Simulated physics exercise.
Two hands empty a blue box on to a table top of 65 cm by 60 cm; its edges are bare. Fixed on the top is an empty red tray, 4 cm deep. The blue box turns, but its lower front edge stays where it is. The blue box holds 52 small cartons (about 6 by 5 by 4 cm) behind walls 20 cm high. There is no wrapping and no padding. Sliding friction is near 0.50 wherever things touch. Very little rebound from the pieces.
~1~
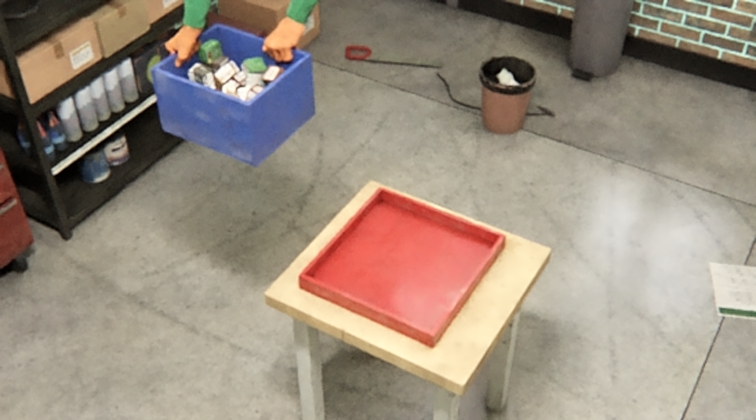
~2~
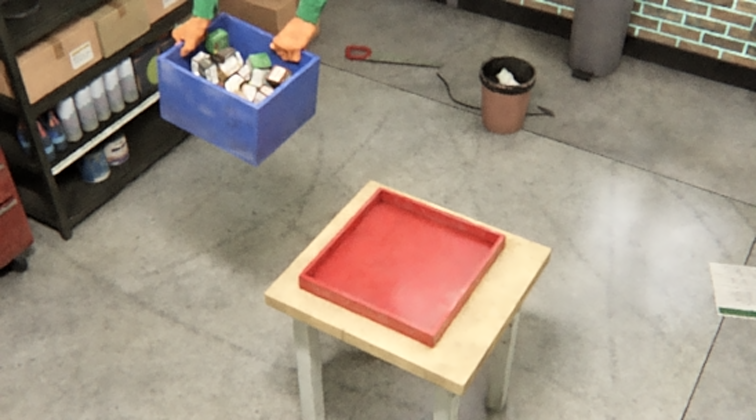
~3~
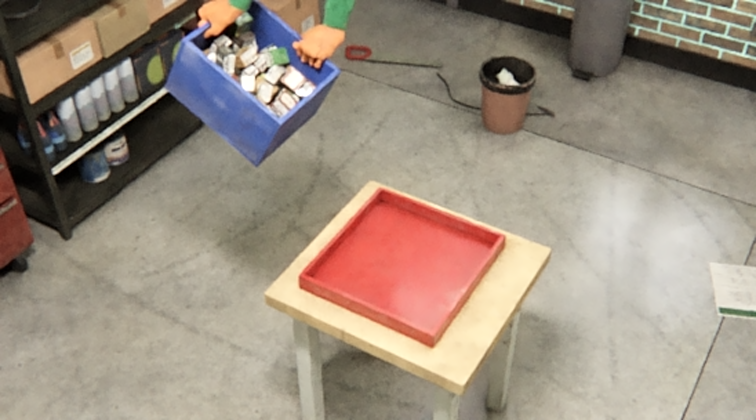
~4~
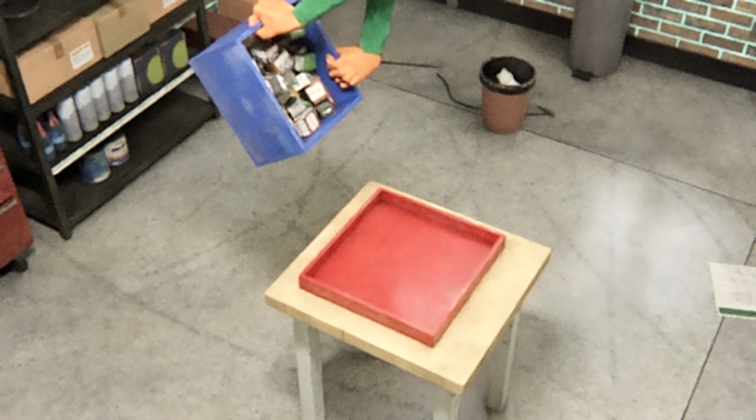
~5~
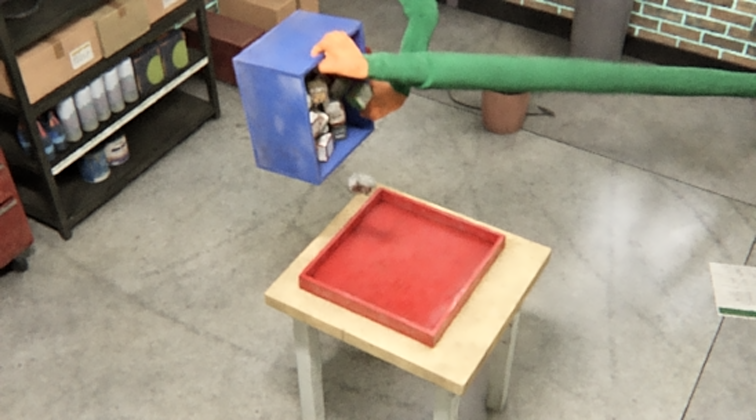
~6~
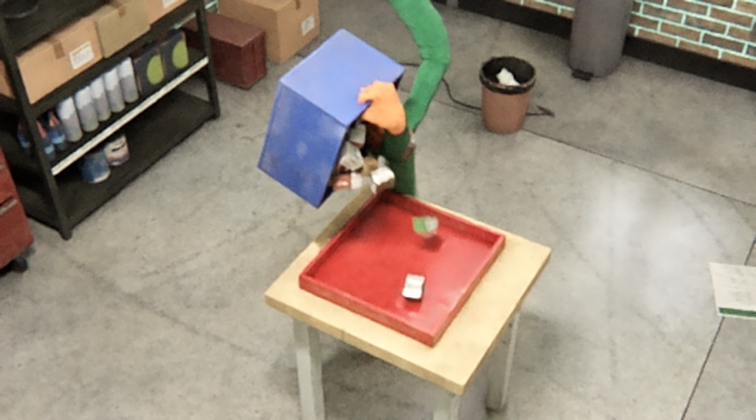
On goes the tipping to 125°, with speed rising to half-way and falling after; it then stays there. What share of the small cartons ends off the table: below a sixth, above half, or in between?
Below one in six of them off the table.
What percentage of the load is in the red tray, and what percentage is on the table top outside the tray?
It works out to roughly 95 per cent and 0 per cent, in that order.
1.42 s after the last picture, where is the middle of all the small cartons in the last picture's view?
(396, 248).
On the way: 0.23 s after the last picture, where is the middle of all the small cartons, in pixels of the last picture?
The middle of the load sits near (365, 195).
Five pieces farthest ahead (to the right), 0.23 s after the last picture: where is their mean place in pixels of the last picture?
I'd put their middle close to (439, 274).
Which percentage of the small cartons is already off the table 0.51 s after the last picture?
Share: About 0 %.
Then, 0.23 s after the last picture, tilt 125°; 21 still in the blue box, 11 in the red tray, 6 on the table top outside the tray and 14 in the air.
Then, 0.51 s after the last picture, tilt 125°; 4 still in the blue box, 39 in the red tray, 4 on the table top outside the tray and 5 in the air.
Then, 0.91 s after the last picture, tilt 125°; 49 in the red tray and 3 on the table top outside the tray.
Outcome (1.42 s after the last picture), 49 in the red tray, 1 on the table top outside the tray and 2 over the table's other edges. Asked share, 2 of 52, 4 per cent.
